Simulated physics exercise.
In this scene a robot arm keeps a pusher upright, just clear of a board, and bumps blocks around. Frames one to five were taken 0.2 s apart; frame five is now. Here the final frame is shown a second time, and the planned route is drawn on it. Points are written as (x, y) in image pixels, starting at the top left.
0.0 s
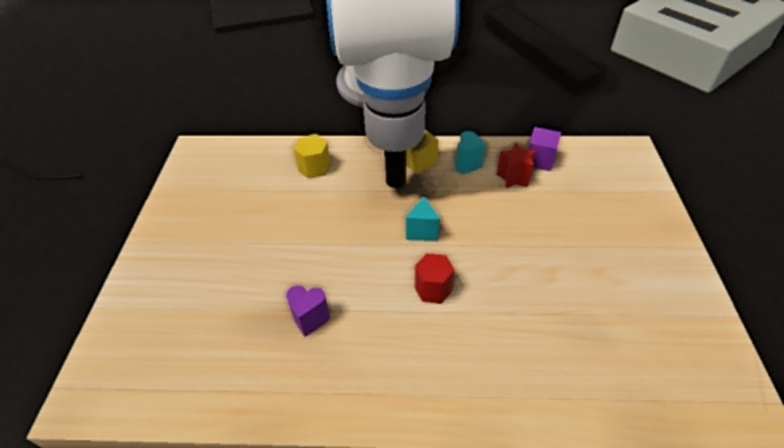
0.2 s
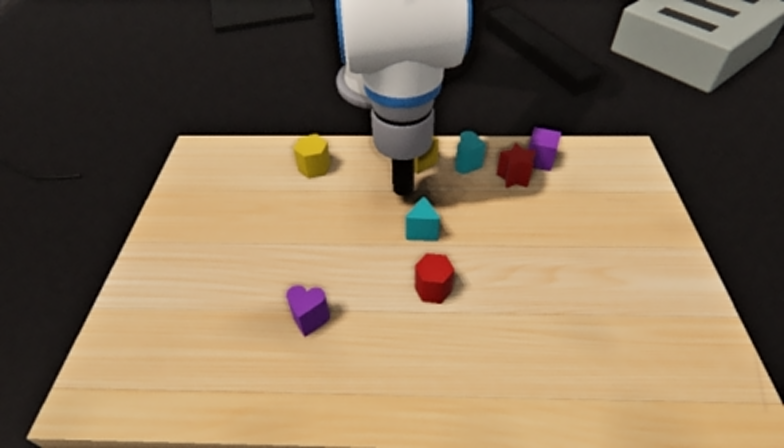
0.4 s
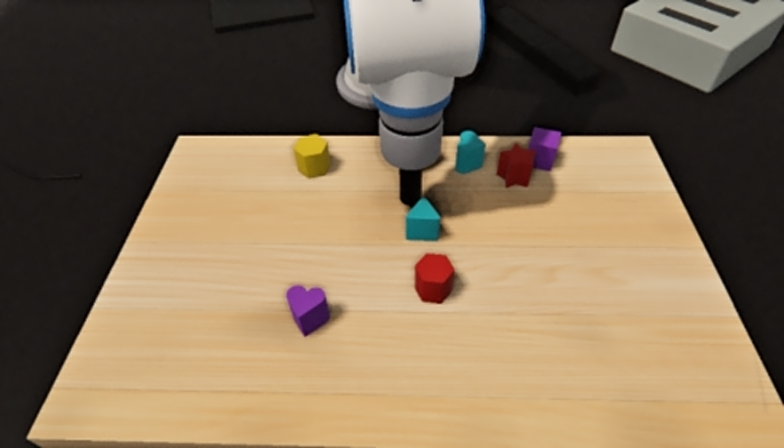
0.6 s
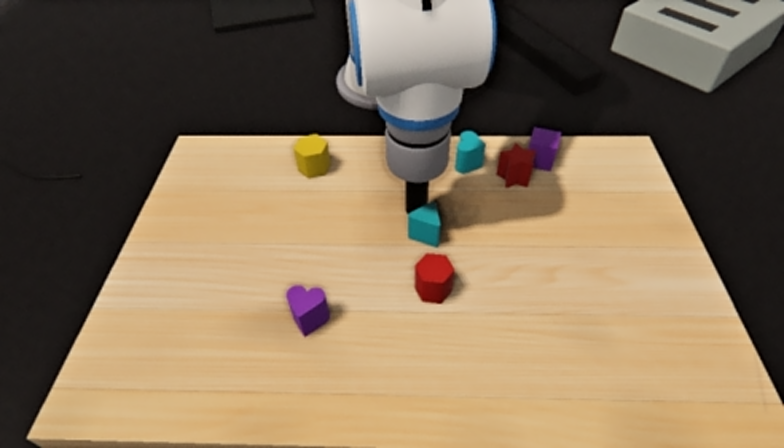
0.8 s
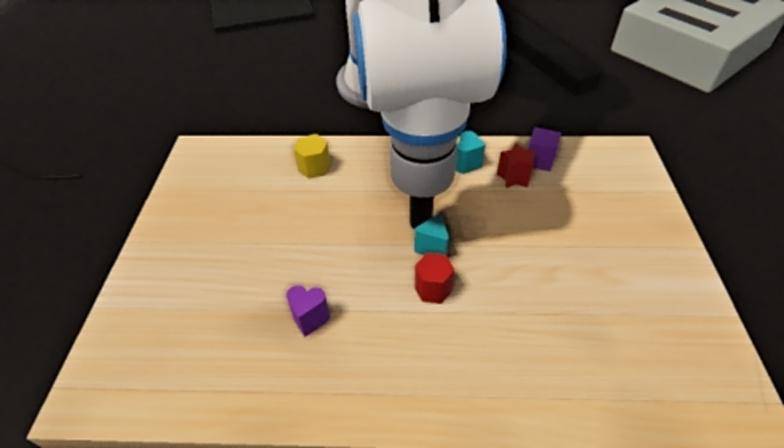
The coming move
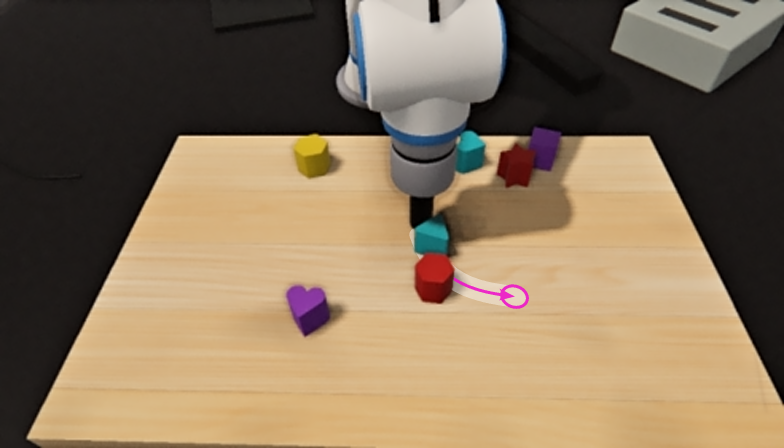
A white robot arm moved its black tip a short way forward over a wooden board scattered with coloured blocks, then nudged the turquoise triangular block slightly toward the red hexagonal one.
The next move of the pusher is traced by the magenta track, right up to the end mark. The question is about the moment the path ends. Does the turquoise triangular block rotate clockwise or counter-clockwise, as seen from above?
From above, the turn goes clockwise.
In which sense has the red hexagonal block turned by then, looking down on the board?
It twists clockwise.
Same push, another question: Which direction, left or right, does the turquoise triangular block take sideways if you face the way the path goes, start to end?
Off to the right side.
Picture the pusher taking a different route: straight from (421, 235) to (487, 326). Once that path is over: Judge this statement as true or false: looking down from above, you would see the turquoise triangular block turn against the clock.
It is true.
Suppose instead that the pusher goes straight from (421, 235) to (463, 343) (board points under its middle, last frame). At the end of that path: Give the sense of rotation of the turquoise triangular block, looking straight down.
It makes a counterclockwise turn.
The drawn path runs from (421, 235) via (437, 264) and (471, 287), ending at (514, 296).
The first path, step by step. One third of the way, pusher (438, 254); turquoise triangular block (459, 256); red hexagonal block (438, 273), turned 25° clockwise.
Two thirds of the way, pusher (473, 277); turquoise triangular block (492, 282); red hexagonal block (439, 277), turned 40° clockwise.
At the end, pusher (518, 286); turquoise triangular block (515, 296), turned 45° clockwise; red hexagonal block (439, 277), turned 40° clockwise.
